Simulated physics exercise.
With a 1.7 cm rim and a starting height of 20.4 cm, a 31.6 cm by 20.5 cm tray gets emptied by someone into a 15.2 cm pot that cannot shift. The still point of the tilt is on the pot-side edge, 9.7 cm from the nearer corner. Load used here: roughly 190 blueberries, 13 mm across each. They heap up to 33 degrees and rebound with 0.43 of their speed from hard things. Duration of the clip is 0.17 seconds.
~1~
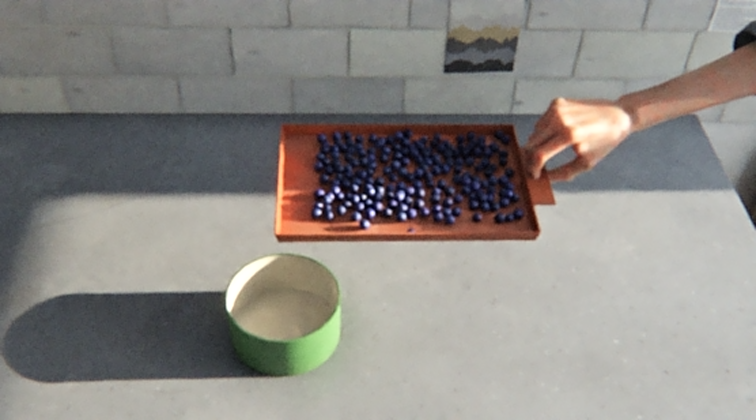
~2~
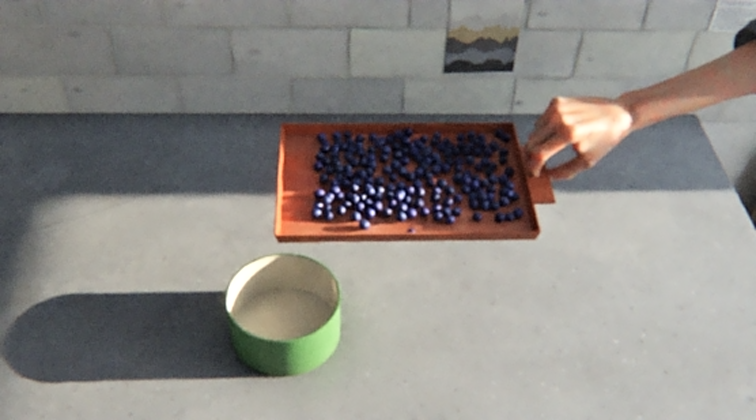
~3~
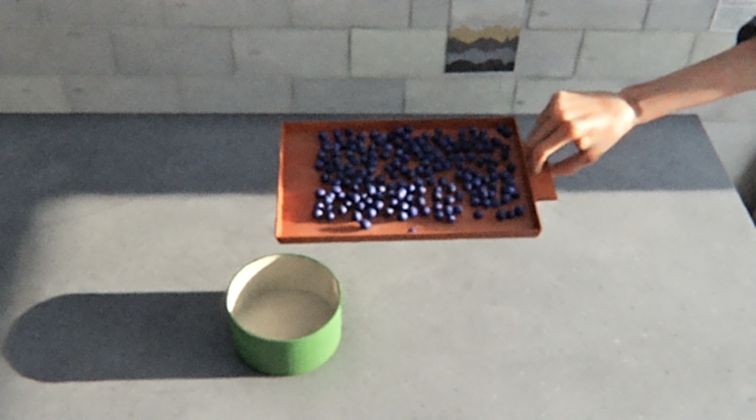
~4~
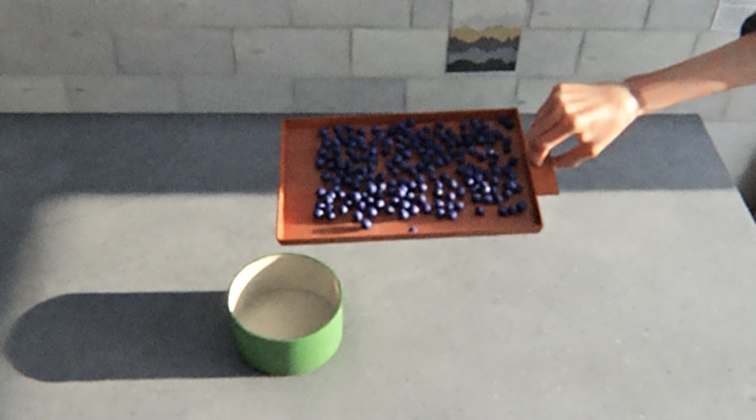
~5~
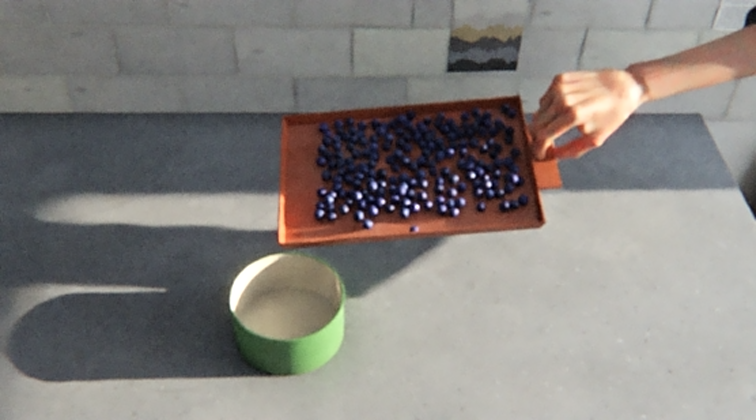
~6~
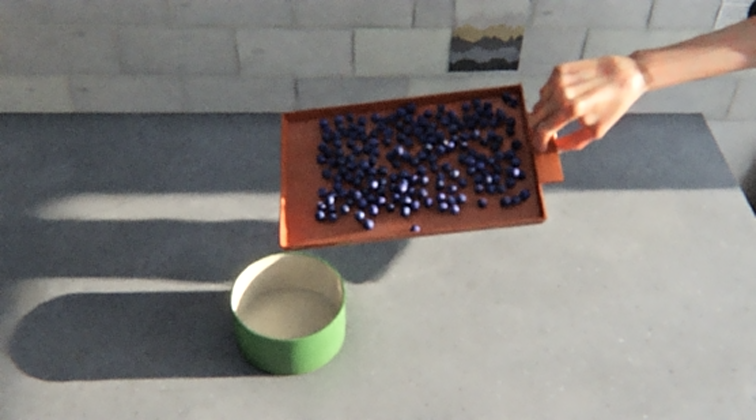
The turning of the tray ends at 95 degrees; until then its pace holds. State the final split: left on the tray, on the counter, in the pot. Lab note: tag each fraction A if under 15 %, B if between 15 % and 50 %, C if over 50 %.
Tray = A, counter = B, pot = C.
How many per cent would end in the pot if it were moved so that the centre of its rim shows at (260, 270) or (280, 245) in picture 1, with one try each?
Some 35 and 10 per cent.
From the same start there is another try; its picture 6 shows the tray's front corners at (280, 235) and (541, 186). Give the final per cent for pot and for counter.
Pot 35, counter 65.
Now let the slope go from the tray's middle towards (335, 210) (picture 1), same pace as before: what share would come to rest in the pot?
Roughly 65 per cent.
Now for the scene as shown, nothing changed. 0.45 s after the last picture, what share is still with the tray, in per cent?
It works out to near 90 per cent of the load.
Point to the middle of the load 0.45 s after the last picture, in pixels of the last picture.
My estimate is roughly (339, 228).
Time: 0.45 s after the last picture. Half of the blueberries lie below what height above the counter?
The halfway mark is near 20 cm.
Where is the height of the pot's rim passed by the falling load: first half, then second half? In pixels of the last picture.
First half close to (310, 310), second half close to (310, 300).
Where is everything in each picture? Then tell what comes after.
The first frame shows tray tilt 0 degrees, front corners at (278, 232) and (537, 230); middle of the pieces at (410, 177); pot at (283, 295).
The second frame shows tray tilt 1 degrees, front corners at (278, 233) and (537, 230); middle of the pieces at (410, 177).
The third frame shows tray tilt 3 degrees, front corners at (279, 234) and (538, 228); middle of the pieces at (411, 175).
The fourth frame shows tray tilt 6 degrees, front corners at (280, 237) and (540, 224), lowest corner left front; middle of the pieces at (412, 171).
The fifth frame shows tray tilt 11 degrees, front corners at (281, 240) and (542, 220), lowest corner left front; middle of the pieces at (413, 166).
The sixth frame shows tray tilt 16 degrees, front corners at (283, 244) and (543, 216), lowest corner left front; middle of the pieces at (414, 162); pot at (288, 294).
Then, 0.27 s after the last picture, tilt 55 degrees; the tray holds 100 %, the pot 0 %.
Then, 0.45 s after the last picture, tilt 81 degrees; the tray holds 90 %, the pot 0 %.
Then, 0.75 s after the last picture, tilt 95 degrees; the tray holds 10 %, the pot 60 %.
In the end, tray 0 %, counter 25 %, pot 75 %.
